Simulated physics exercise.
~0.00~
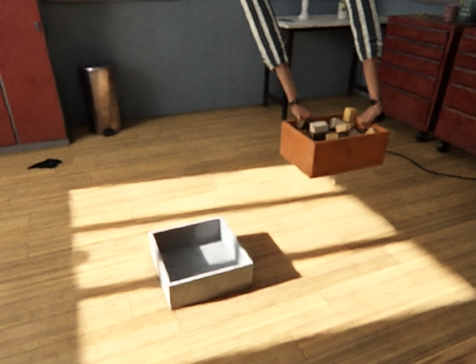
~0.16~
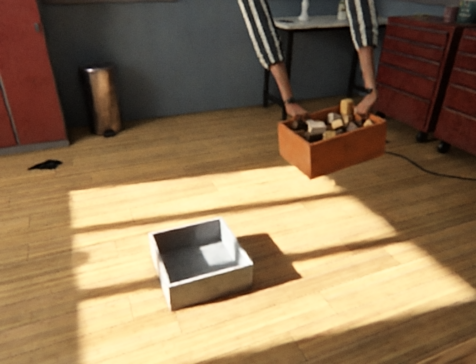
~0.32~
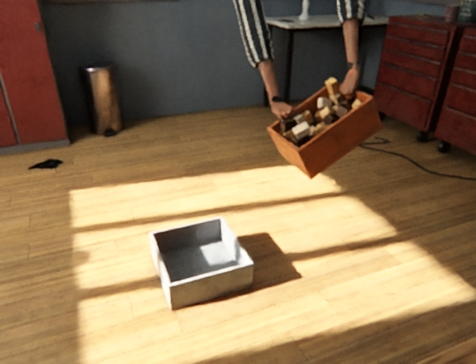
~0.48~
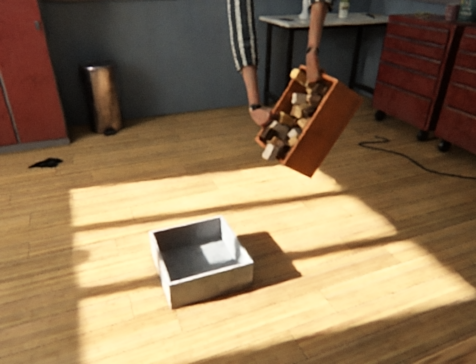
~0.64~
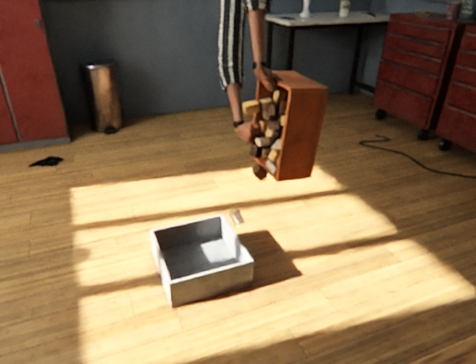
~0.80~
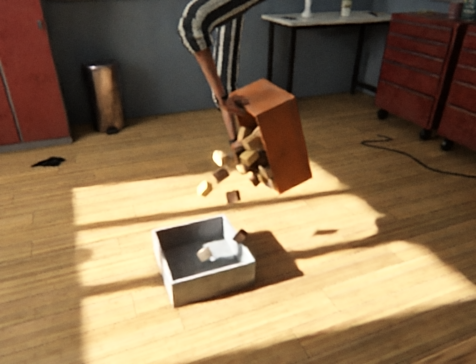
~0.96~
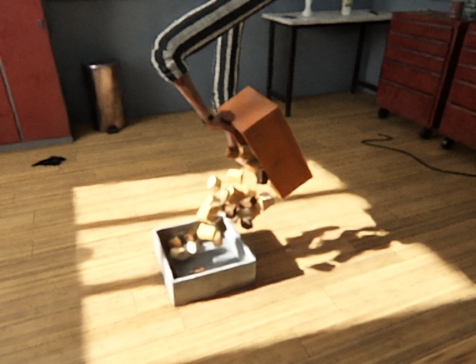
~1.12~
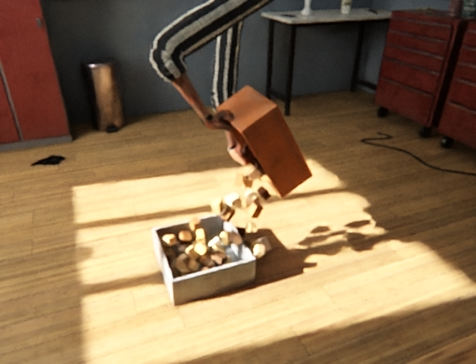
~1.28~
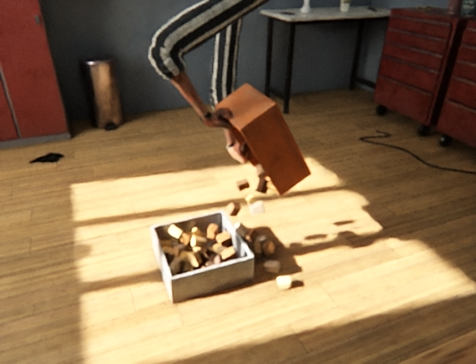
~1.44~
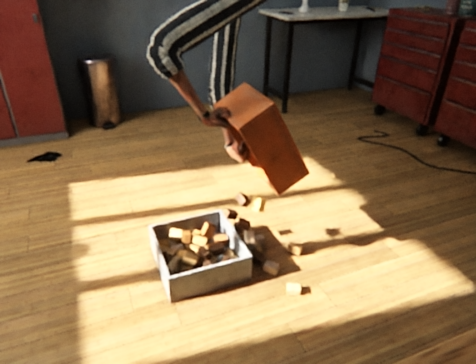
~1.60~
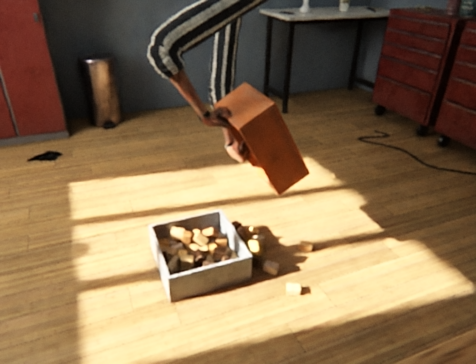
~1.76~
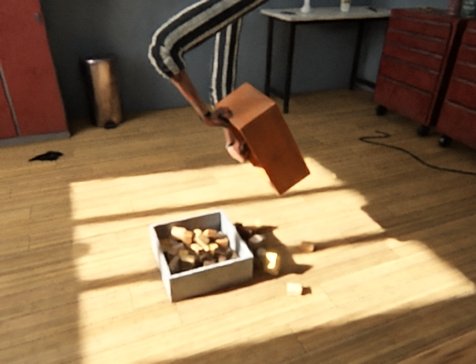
In this clip, a pair of hands in striped sleeves holds an orange tote of wooden blocks above a wooden floor and tips it steeply leftward, pouring them toward a grey basket. Most blocks pile inside the basket, while others land on the floor to its right, and the tote stays tilted.
